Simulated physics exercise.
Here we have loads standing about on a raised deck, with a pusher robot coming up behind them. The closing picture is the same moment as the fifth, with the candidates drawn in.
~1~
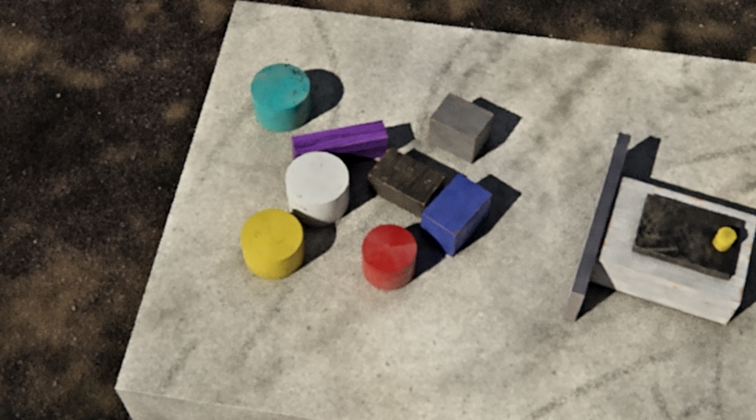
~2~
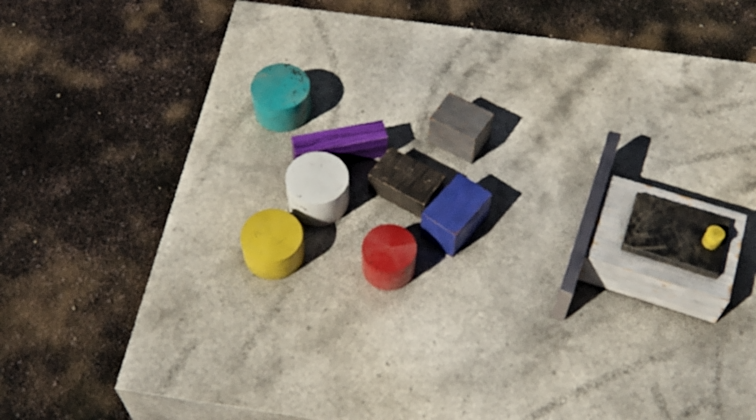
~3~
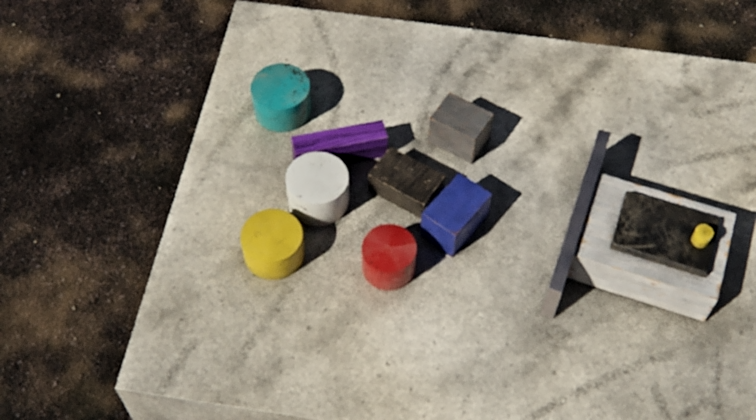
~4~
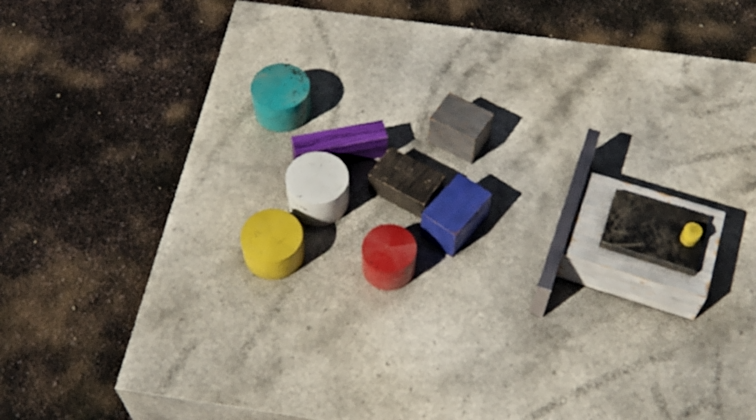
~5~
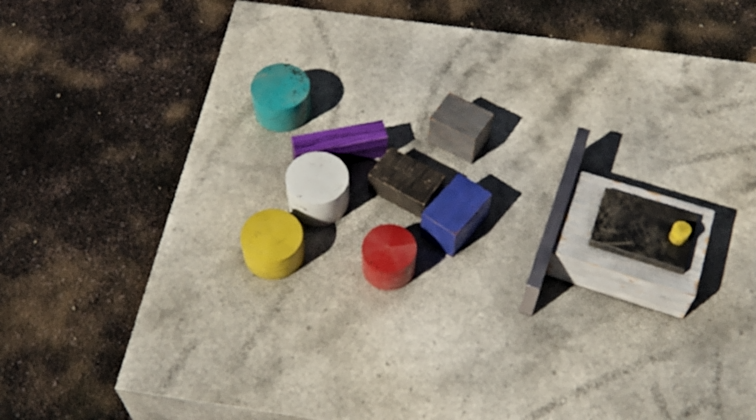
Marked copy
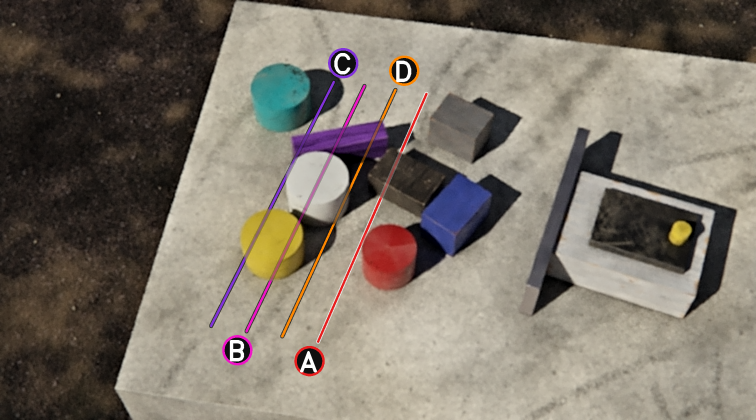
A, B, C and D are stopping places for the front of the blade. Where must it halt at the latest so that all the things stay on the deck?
No farther than C.
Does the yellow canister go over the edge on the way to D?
By then, no.
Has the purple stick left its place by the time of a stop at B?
Yes.
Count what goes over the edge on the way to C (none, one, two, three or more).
By then, none.
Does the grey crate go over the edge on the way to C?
No.
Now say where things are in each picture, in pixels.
In the first frame, grey crate (460, 129); yellow canister (273, 244); turquoise canister (282, 98).
In the second frame, robot (669, 231); blue crate (455, 215).
In the third frame, robot (658, 230); white canister (318, 189).
In the fourth frame, robot (647, 228); red canister (389, 258).
In the fifth frame, robot (636, 227); yellow canister (273, 244); turquoise canister (282, 98); blue crate (455, 215).
On the copy, A at (376, 209); B at (310, 200); C at (277, 195); D at (343, 204).
On C. First, robot (532, 213); grey crate (453, 127); black crate (384, 179).
Then, robot (429, 199); turquoise canister (274, 84); yellow canister (244, 242).
Finally, robot (349, 188); yellow canister (165, 240); white canister (210, 166); nothing has fallen.
By contrast, A is safe but short; B is safe but short; D is safe but short.
